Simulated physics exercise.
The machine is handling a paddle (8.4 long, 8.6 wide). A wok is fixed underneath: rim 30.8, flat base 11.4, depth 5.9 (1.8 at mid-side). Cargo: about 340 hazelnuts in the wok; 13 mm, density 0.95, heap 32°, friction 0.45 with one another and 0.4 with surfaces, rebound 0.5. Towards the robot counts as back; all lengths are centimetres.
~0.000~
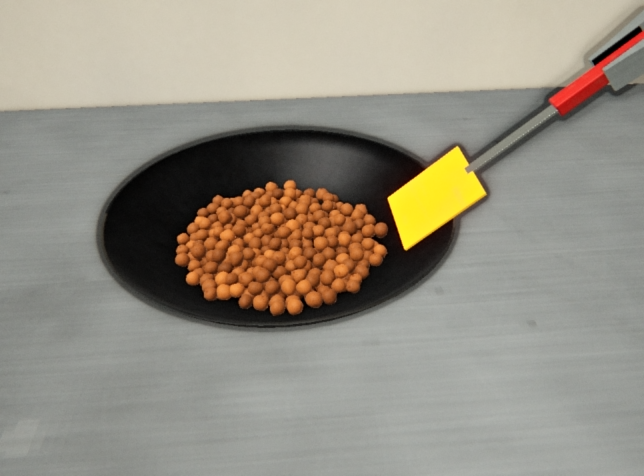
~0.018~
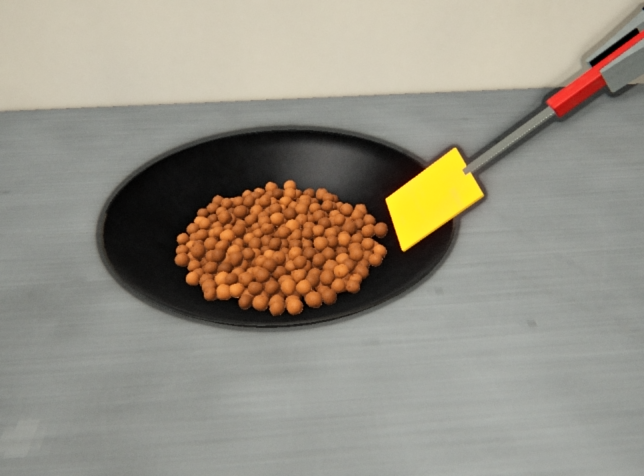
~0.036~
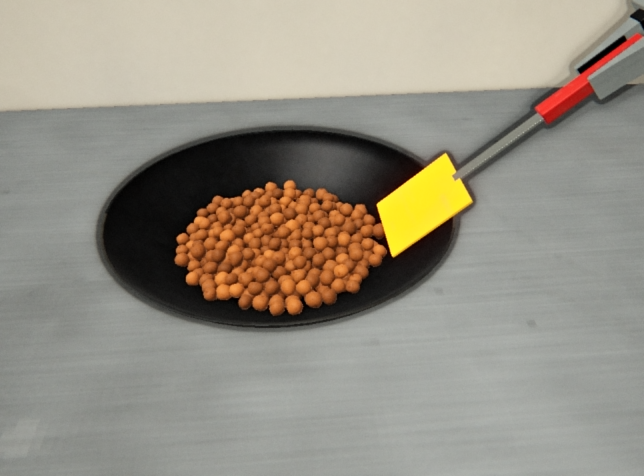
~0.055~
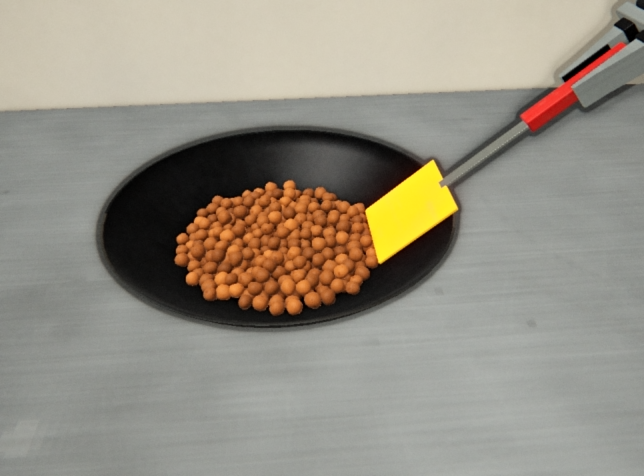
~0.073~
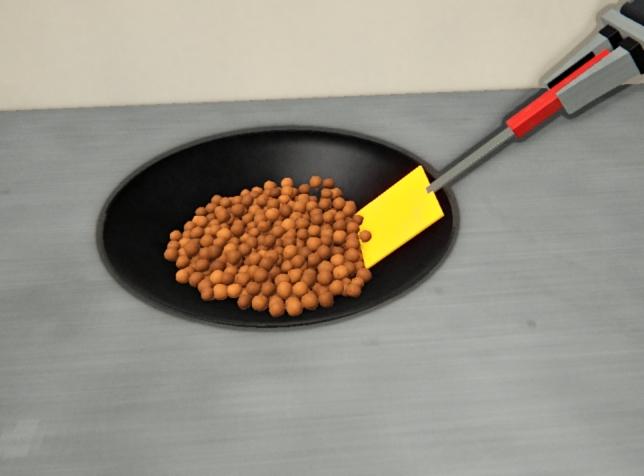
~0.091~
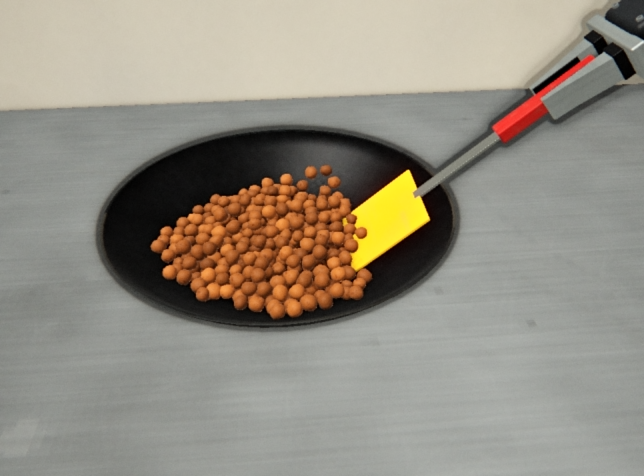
A yellow paddle held by a robot arm moved down and left into a black wok of hazelnuts, then pushed into the pile's right side, shifting the nuts leftward and nudging a few up the back.
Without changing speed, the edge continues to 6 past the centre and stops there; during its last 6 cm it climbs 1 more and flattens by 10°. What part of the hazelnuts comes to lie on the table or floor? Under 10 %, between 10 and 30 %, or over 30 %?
Under 10 %.
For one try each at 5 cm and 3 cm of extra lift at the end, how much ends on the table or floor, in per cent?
Try one gives about 0 in a hundred, try two about 0 in a hundred.
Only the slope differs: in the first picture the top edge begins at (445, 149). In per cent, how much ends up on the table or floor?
About 0%.
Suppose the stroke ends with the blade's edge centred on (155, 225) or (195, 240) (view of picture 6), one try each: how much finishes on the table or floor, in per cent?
Estimates, in order: 20 % and 0 %.
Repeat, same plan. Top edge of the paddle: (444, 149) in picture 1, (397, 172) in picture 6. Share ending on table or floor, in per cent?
I'd put it at roughly 0 per cent.
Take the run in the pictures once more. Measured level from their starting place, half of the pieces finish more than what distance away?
Level distance of roughly 6 cm.
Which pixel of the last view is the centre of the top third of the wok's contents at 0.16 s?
Roughly at (229, 239).
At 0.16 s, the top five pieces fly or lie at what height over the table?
I'd put them at about 5 centimetres above the table.
By 0.16 s, sloping 40°, highest piece 6 above the table; 339 in the wok.
By 0.23 s, sloping 36°, highest piece 6 above the table; 339 in the wok.
By 0.46 s, sloping 30°, highest piece 6 above the table; 330 in the wok, 8 on the table or floor, 1 on the blade or in flight.
By 1.51 s, sloping 30°, highest piece 6 above the table; 330 in the wok, 9 on the table or floor.
Final count, 330 in the wok, 9 on the table or floor. That is 3 % on the table or floor.
